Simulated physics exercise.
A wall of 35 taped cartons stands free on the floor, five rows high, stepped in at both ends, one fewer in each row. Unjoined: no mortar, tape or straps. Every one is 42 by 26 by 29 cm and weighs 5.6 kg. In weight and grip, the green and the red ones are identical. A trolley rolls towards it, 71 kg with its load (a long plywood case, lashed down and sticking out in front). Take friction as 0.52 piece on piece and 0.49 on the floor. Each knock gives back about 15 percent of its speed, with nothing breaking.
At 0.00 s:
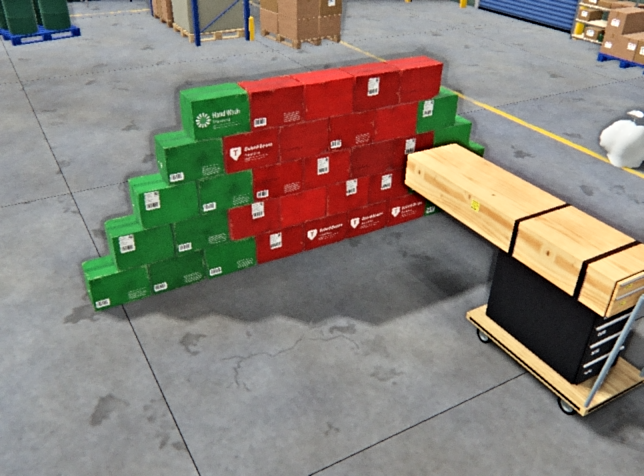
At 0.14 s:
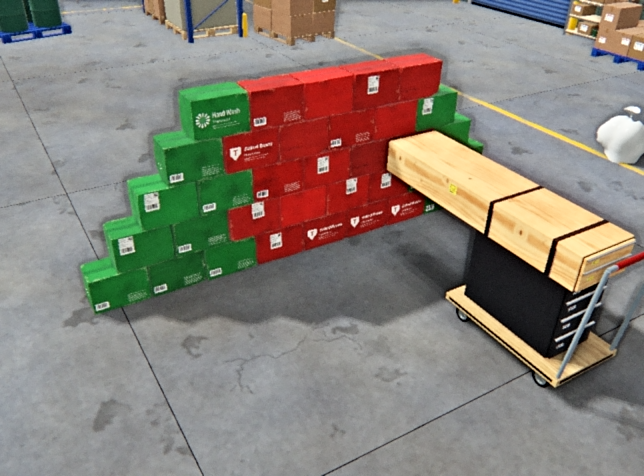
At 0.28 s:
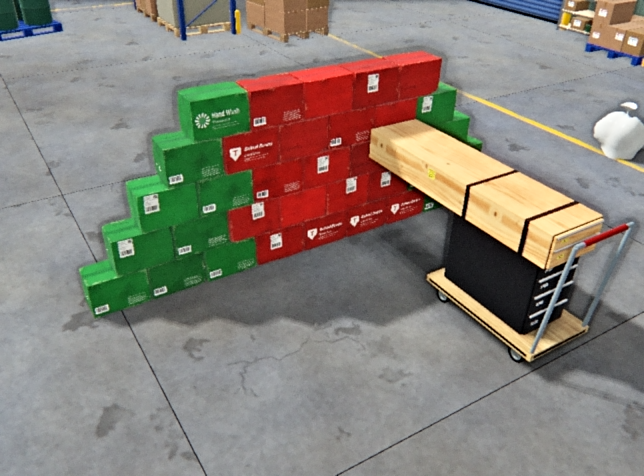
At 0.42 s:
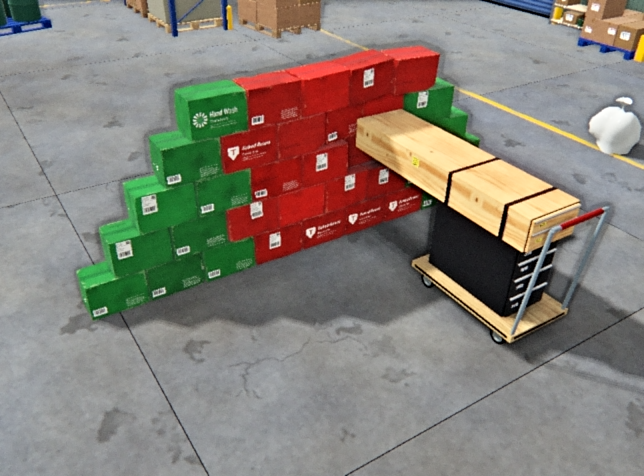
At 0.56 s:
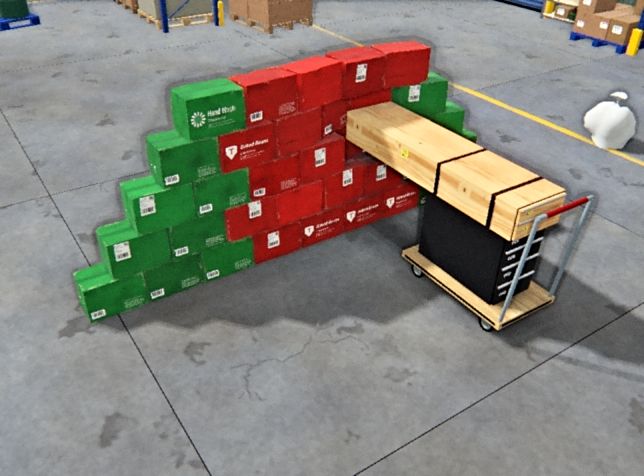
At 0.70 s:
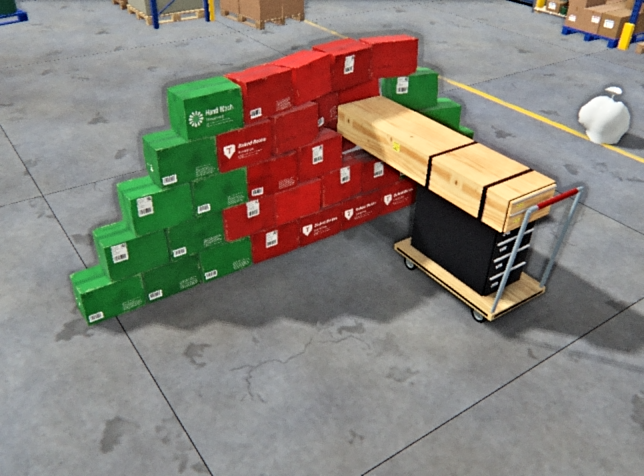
A long wooden case strapped on a trolley rolled leftward into a stepped wall of green and red boxes, then pushed in among the red ones, nudging the upper boxes slightly out of line.
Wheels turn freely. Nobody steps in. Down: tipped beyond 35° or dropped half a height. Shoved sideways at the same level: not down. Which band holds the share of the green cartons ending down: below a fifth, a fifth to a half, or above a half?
Below a fifth.
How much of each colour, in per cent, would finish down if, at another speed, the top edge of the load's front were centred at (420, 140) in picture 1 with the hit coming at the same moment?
Down at the end: Green 20 per cent, red 60 per cent.
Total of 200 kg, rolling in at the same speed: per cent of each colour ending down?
The split would be green 10, then red 60 per cent.
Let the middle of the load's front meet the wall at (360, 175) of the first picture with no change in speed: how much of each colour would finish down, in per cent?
You'd end up with green at 10 and red at 60 percent down.
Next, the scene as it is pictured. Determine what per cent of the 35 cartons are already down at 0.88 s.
By then 5 %.
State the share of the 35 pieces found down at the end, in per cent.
My estimate is roughly 25 per cent.
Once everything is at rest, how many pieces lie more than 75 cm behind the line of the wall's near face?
Roughly 4 pieces in all.
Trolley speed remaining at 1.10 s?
0.4 m/s.
After 0.88 s, load 41 cm past the wall's line, still rolling; none of the 15 green cartons down (2 of 35 in all colours); top green carton unmoved; top red carton 7° from how it stood.
After 1.10 s, load 51 cm past the wall's line, still rolling; 1 of the 15 green cartons down (8 of 35 in all colours); top green carton unmoved; top red carton 28° from how it stood, 58 cm lower.
After 1.50 s, load 66 cm past the wall's line, still rolling; 1 of the 15 green cartons down (8 of 35 in all colours); top green carton unmoved; top red carton on its side.
In the end (2.7 s), load 89 cm past the wall's line, stopped; 1 of the 15 green cartons down (8 of 35 in all colours); top green carton unmoved; top red carton on its side. That is 7 per cent. From the last view, middles, top green carton near (206, 108), top red carton near (267, 166).
